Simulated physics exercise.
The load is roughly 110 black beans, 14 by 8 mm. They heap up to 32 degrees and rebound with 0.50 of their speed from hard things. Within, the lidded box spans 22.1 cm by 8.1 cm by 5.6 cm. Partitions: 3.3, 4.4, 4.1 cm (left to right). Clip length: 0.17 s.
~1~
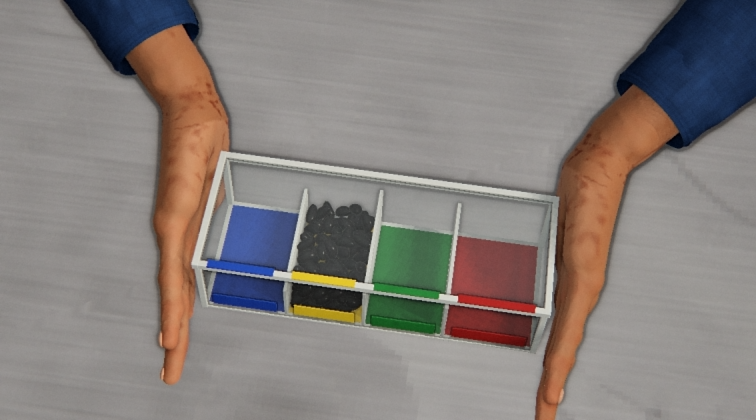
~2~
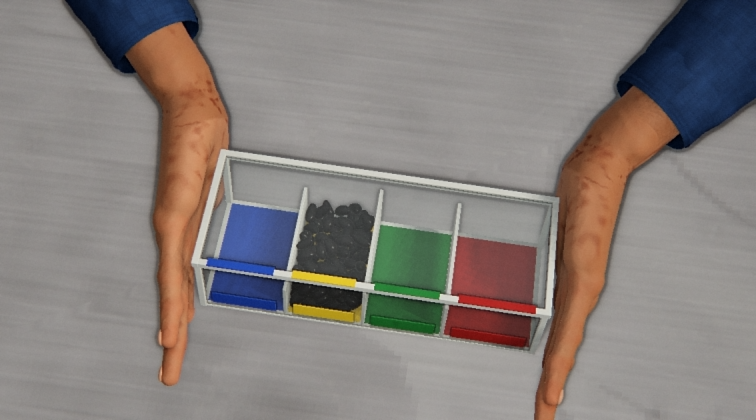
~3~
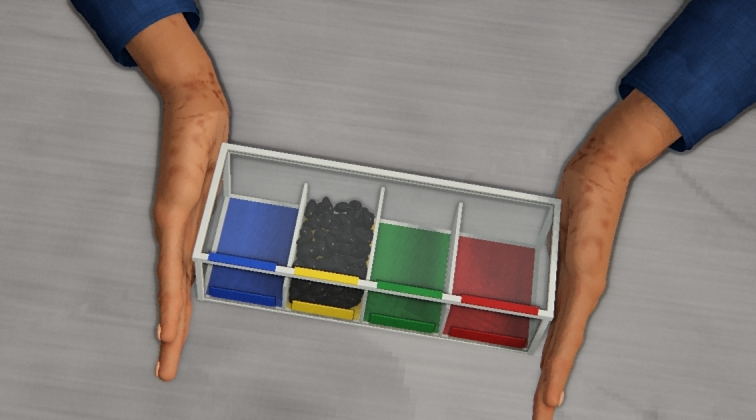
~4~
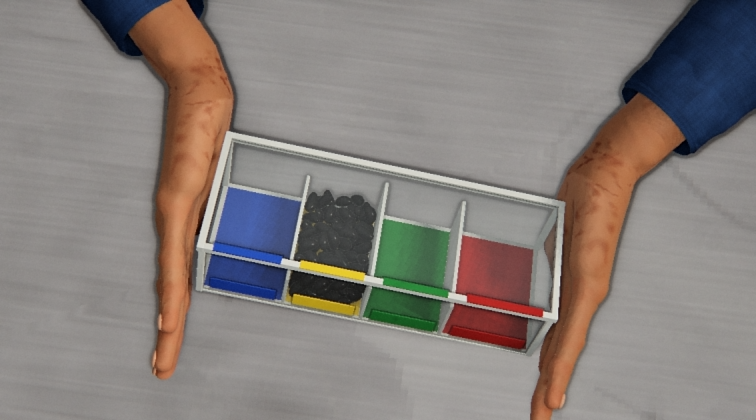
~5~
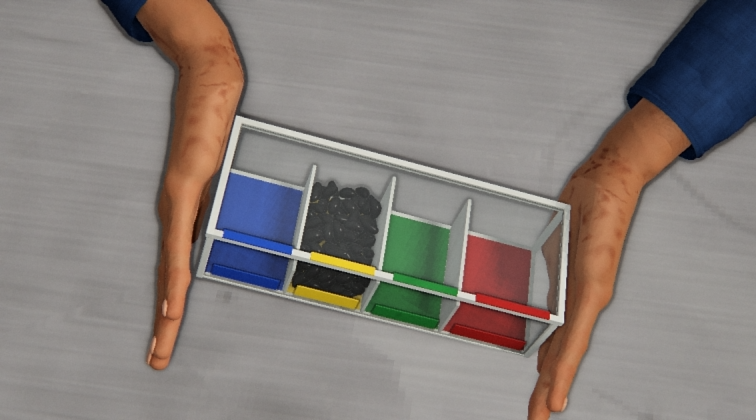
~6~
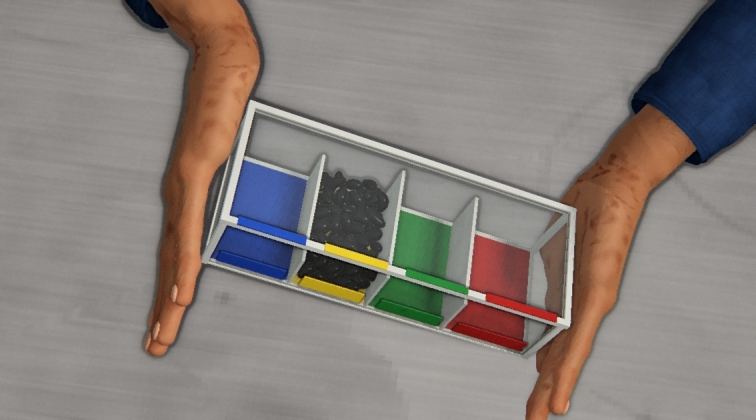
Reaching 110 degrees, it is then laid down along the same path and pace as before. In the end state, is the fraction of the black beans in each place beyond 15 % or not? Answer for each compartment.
Red compartment: Not beyond, blue compartment: Not beyond, green compartment: Not beyond, yellow compartment: Beyond.
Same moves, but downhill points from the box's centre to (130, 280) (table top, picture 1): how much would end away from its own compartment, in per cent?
90 %.
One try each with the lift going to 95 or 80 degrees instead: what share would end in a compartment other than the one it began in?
Roughly 20 percent, then roughly 5 percent.
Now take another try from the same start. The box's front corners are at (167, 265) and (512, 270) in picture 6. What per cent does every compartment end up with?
Red = 0 %; blue = 95 %; green = 0 %; yellow = 5 %.
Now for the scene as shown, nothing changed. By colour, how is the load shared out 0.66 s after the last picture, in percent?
Red = 0, blue = 0, green = 10, yellow = 90 (percent).
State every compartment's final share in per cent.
The red one ends with 10, blue with 0, green with 5 and yellow with 85 per cent.
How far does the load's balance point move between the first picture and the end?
The balance point ends up some 2.0 centimetres from where it began.
Then, 0.66 s after the last picture, tilt 110 degrees; green 10 %, yellow 90 %.
Then, 1.10 s after the last picture, tilt 47 degrees; red 10 %, green 5 %, yellow 85 %.
Then, 1.61 s after the last picture, tilt 0 degrees; red 10 %, green 5 %, yellow 85 %.
In the end, red 10 %, blue 0 %, green 5 %, yellow 85 %.
